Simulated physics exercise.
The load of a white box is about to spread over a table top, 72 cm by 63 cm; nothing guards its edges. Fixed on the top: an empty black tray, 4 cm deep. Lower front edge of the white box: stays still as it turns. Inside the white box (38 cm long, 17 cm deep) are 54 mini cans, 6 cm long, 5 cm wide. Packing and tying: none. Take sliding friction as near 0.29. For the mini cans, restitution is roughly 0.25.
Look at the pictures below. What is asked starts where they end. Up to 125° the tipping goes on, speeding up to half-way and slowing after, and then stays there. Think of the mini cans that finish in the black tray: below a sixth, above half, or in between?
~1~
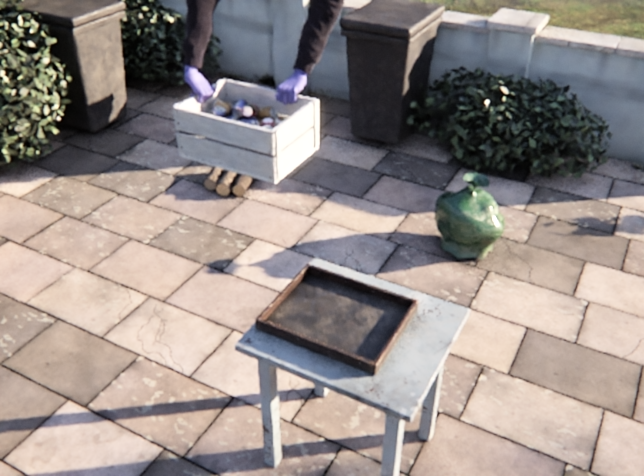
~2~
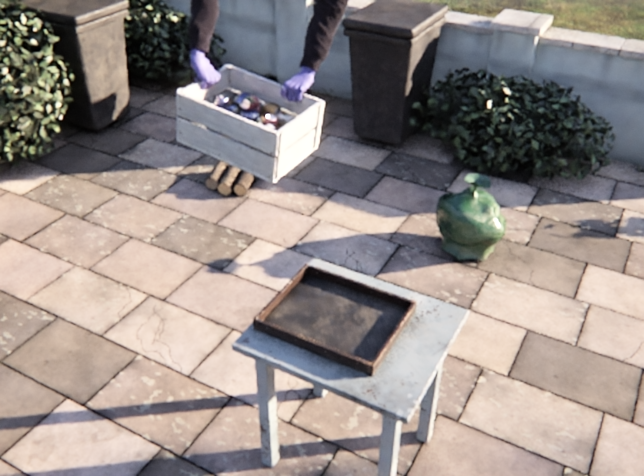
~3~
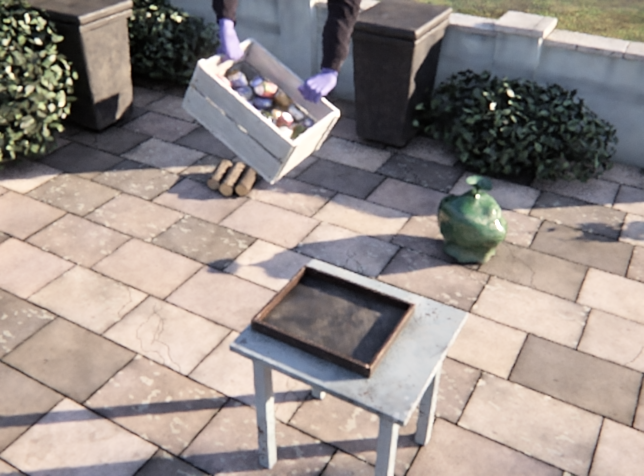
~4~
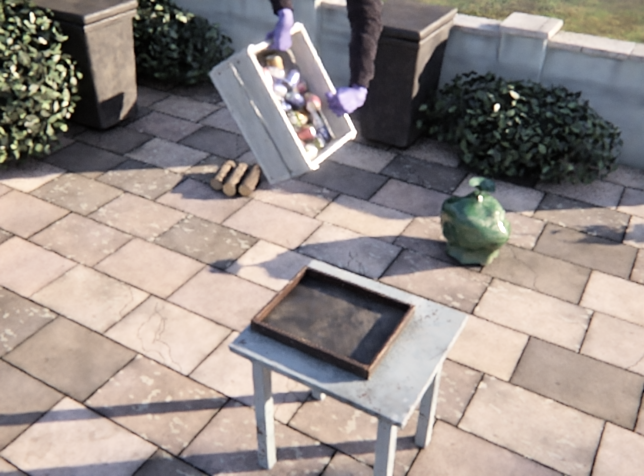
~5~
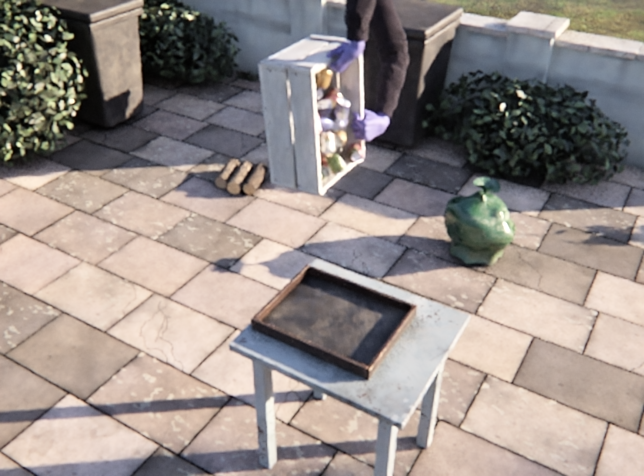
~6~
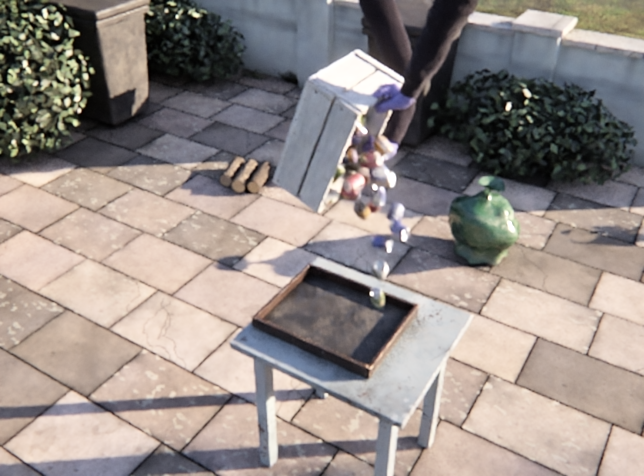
Expect a sixth to a half of the load in the black tray.
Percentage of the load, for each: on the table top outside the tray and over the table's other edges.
0 and 10 %.
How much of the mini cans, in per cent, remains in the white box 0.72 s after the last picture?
Some 0 per cent, more or less.
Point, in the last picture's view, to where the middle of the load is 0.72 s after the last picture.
Estimated centre in the last picture: (433, 358).
Then, 0.32 s after the last picture, tilt 125°; 3 still in the white box, 8 in the black tray, 21 on the table top outside the tray, 2 over the right end of the table and 20 in the air.
Then, 0.72 s after the last picture, tilt 125°; 18 in the black tray, 13 on the table top outside the tray, 21 over the right end of the table and 2 over the table's other edges.
Then, 1.27 s after the last picture, tilt 125°; 18 in the black tray, 2 on the table top outside the tray, 29 over the right end of the table and 5 over the table's other edges.
Outcome (1.99 s after the last picture), 18 in the black tray, 30 over the right end of the table and 6 over the table's other edges. Asked share, 18 of 54, 33 per cent.
